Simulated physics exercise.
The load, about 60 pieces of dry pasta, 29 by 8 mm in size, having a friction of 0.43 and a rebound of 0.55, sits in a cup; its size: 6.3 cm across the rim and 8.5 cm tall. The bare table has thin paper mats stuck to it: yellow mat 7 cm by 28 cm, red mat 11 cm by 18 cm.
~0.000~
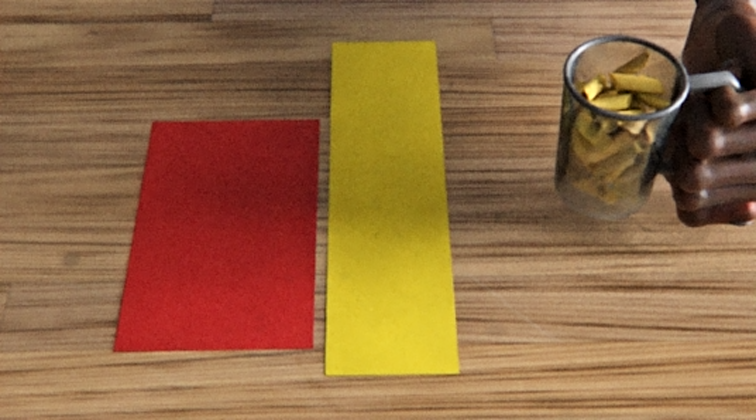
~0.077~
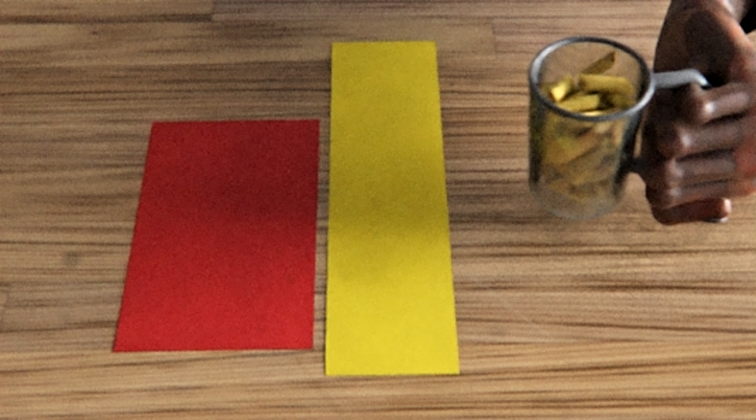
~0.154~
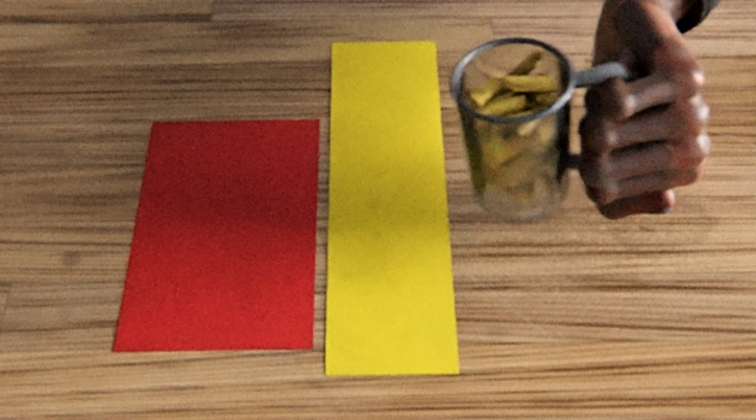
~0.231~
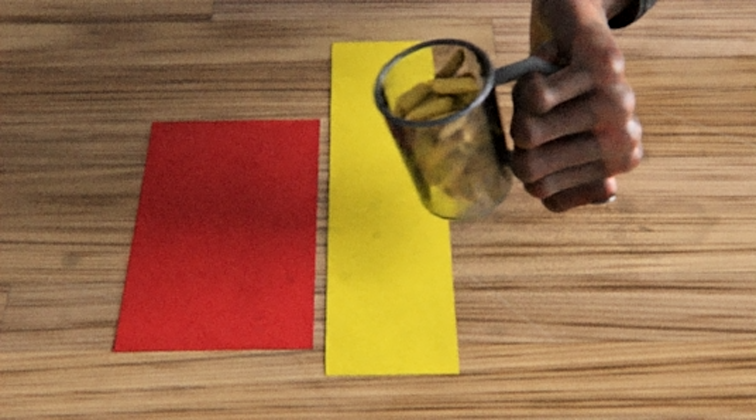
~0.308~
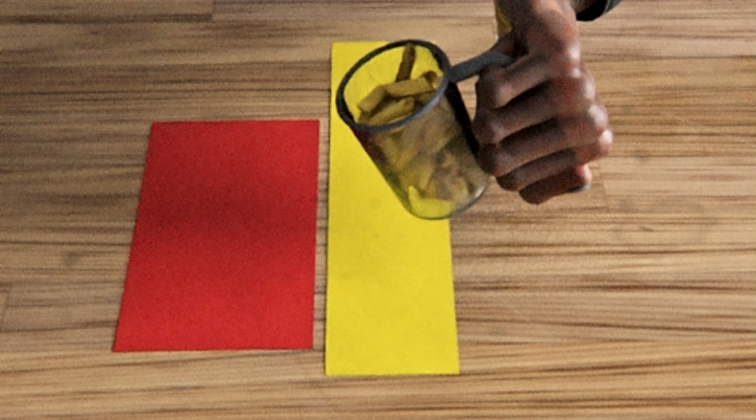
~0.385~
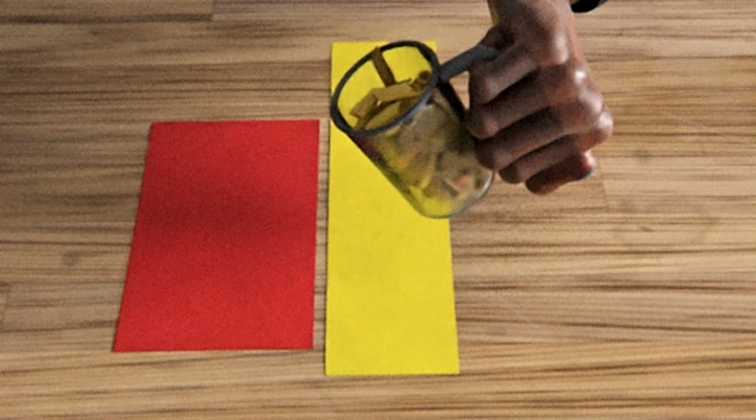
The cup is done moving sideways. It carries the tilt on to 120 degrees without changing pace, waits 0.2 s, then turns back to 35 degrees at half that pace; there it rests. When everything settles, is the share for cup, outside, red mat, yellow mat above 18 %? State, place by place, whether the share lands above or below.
The share for each place: Cup lands below; off the mats lands below; red mat lands above; yellow mat lands above.
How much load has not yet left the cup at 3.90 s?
Around 0 per cent is still held at that moment.
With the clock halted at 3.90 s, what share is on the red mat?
Share at that time: Near 40 per cent.
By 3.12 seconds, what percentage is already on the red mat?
Close to 40 in a hundred by then.
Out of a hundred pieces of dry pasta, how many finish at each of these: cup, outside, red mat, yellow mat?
Cup 0; outside 10; red mat 40; yellow mat 50.
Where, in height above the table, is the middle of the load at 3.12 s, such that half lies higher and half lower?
0 cm or so.
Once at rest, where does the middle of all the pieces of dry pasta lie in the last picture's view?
The middle sits close to pixel (331, 214).
After 1.44 s, tilt 119 degrees; cup 55 %, red mat 15 %, yellow mat 30 %; middle of all pieces on or above the table near (375, 177).
After 2.32 s, tilt 95 degrees; outside 10 %, red mat 40 %, yellow mat 50 %; middle of all pieces on or above the table near (322, 213).
Then, at 3.12 s, tilt 60 degrees; outside 10 %, red mat 40 %, yellow mat 50 %; middle of all pieces on or above the table near (324, 214).
Then, at 3.90 s, tilt 35 degrees; outside 10 %, red mat 40 %, yellow mat 50 %; middle of all pieces on or above the table near (324, 214).
By 4.1 s all is still; cup 0 %, outside 10 %, red mat 40 %, yellow mat 50 %.
